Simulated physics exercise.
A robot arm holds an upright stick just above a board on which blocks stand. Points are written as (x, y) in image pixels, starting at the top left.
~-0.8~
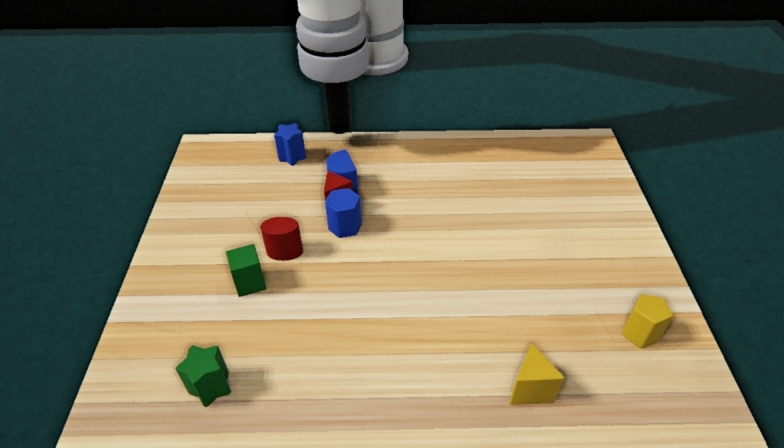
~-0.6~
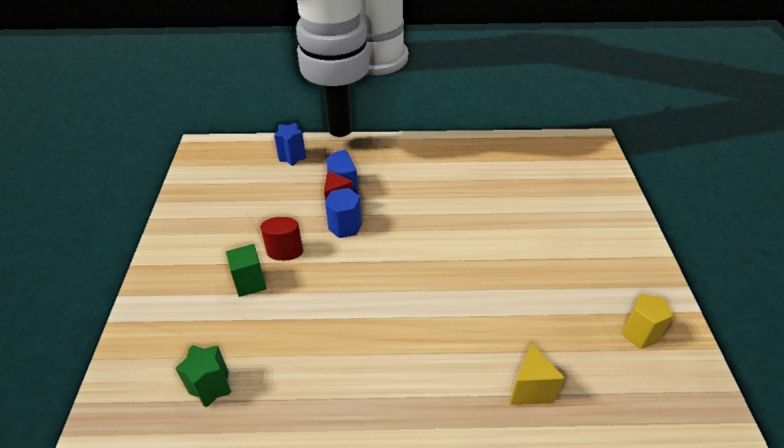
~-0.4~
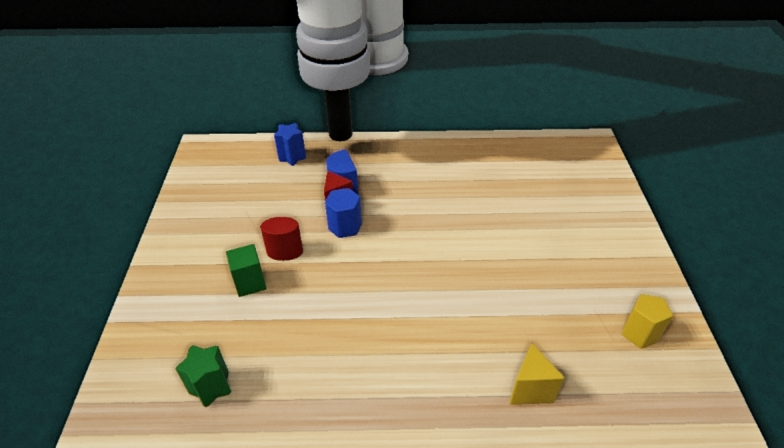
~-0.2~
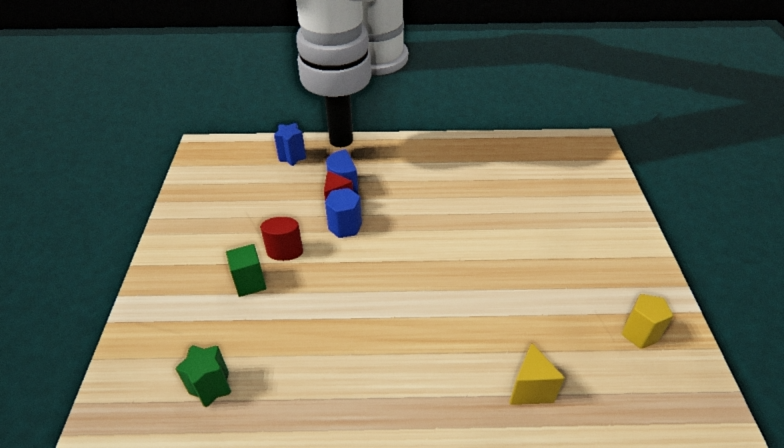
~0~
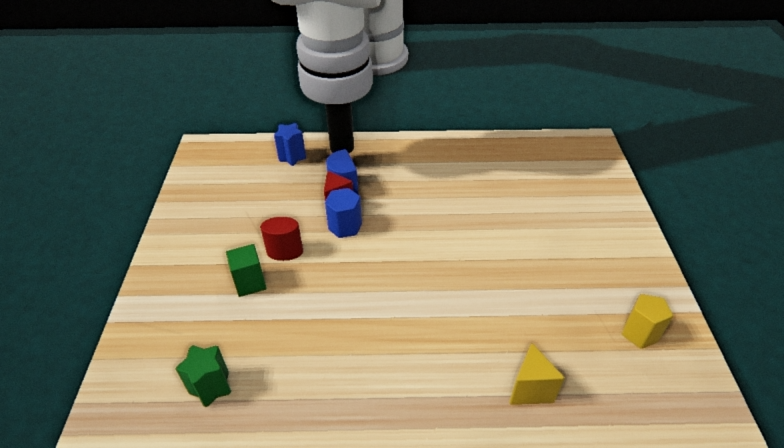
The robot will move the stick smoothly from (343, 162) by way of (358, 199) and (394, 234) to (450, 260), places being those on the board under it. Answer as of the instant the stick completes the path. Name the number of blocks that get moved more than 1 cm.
The answer will be at least three.
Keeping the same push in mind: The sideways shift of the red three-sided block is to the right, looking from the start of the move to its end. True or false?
This is true.
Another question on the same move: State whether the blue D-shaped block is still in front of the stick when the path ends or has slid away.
That block drops off.
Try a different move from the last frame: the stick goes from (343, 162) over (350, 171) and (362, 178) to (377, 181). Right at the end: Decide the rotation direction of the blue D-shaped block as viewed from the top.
Clockwise rotation.
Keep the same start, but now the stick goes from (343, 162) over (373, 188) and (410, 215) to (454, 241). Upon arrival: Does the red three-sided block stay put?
I expect not.
The first path, step by step. One third of the way, stick at (357, 185); red three-sided block at (308, 199), turned 20° clockwise; blue D-shaped block at (335, 188), turned 70° clockwise; blue six-sided block at (338, 212), turned 55° anticlockwise.
Two thirds of the way, stick at (394, 219); red three-sided block at (305, 201), turned 35° clockwise; blue D-shaped block at (337, 194), turned 105° clockwise; blue six-sided block at (338, 214), turned 55° anticlockwise.
At the end, stick at (452, 246); blue star-shaped block in place; red three-sided block at (305, 201), turned 35° clockwise; blue D-shaped block at (337, 194), turned 105° clockwise; blue six-sided block at (338, 214), turned 55° anticlockwise.
